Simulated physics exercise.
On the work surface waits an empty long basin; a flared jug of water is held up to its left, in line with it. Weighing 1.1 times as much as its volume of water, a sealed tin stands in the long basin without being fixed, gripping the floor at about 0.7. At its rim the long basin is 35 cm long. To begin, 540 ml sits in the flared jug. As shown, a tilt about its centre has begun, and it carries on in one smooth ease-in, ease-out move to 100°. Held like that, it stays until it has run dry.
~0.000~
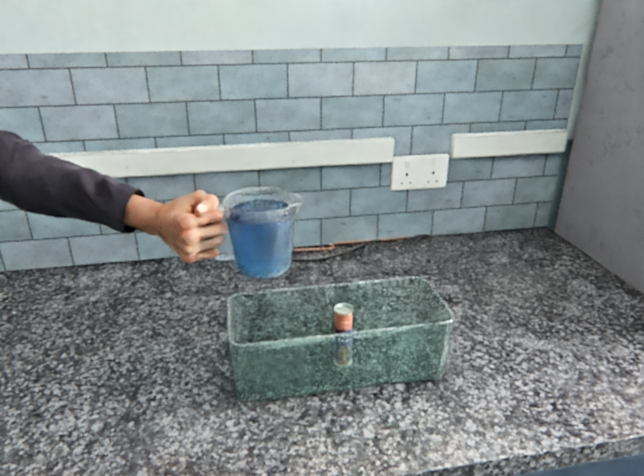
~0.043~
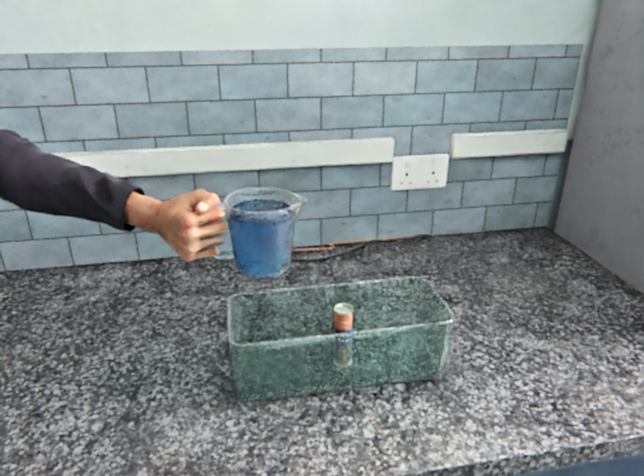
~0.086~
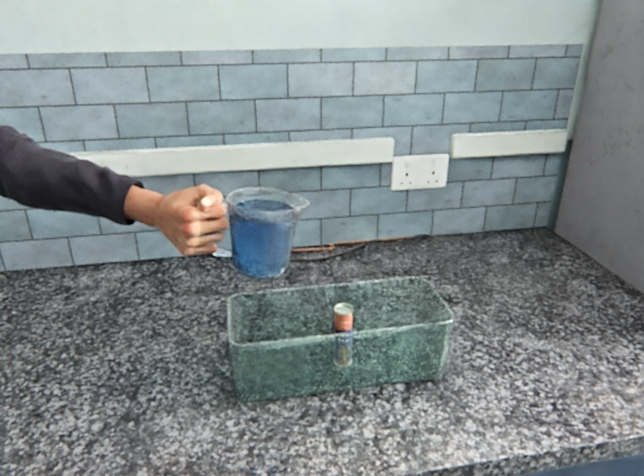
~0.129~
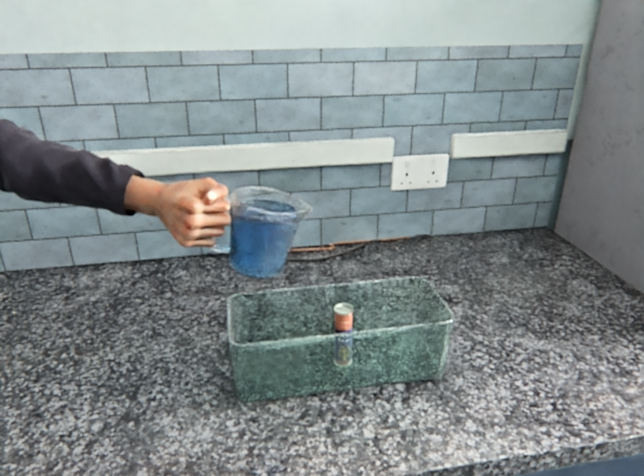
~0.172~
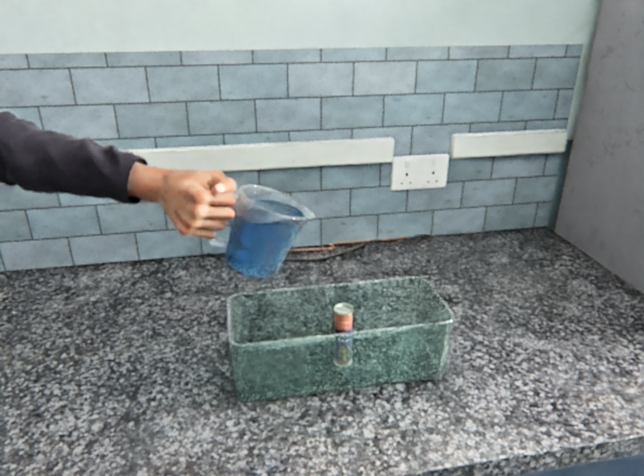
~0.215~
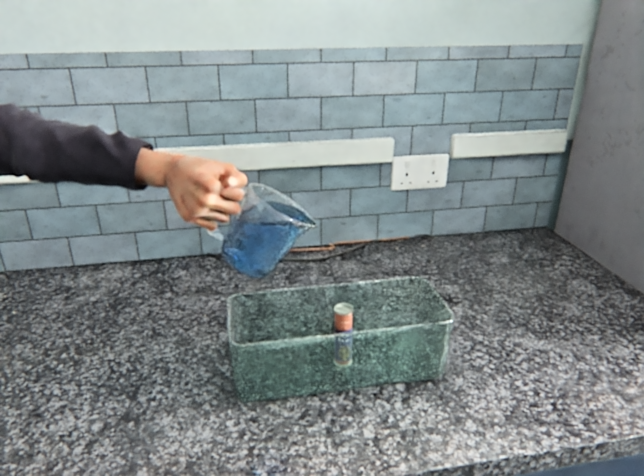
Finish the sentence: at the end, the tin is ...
Lying on its side.
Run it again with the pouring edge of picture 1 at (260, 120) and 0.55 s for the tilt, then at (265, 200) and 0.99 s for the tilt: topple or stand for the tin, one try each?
Try 1: Tipped over; try 2: Still standing.
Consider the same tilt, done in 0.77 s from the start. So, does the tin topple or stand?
The tin tumbles.
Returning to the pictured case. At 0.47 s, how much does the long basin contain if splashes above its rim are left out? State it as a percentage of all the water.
About 18%.
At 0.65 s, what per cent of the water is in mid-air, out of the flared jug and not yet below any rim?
About 16 per cent.
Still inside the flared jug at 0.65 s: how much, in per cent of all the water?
12 per cent or so.
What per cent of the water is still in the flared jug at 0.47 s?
Some 50 % of it is still there.
After 0.47 s the tilt is 94° and 50 per cent is still to pour; the tin stands where it began.
After 0.65 s the tilt is 100° and 12 per cent is still to pour; the tin leans 5°.
After 0.84 s the tilt is 100° and 2 per cent is still to pour; the tin lies on its side.
After 1.05 s the tilt is 100° and 0 per cent is still to pour; the tin lies on its side.
In the end the tin lies on its side.
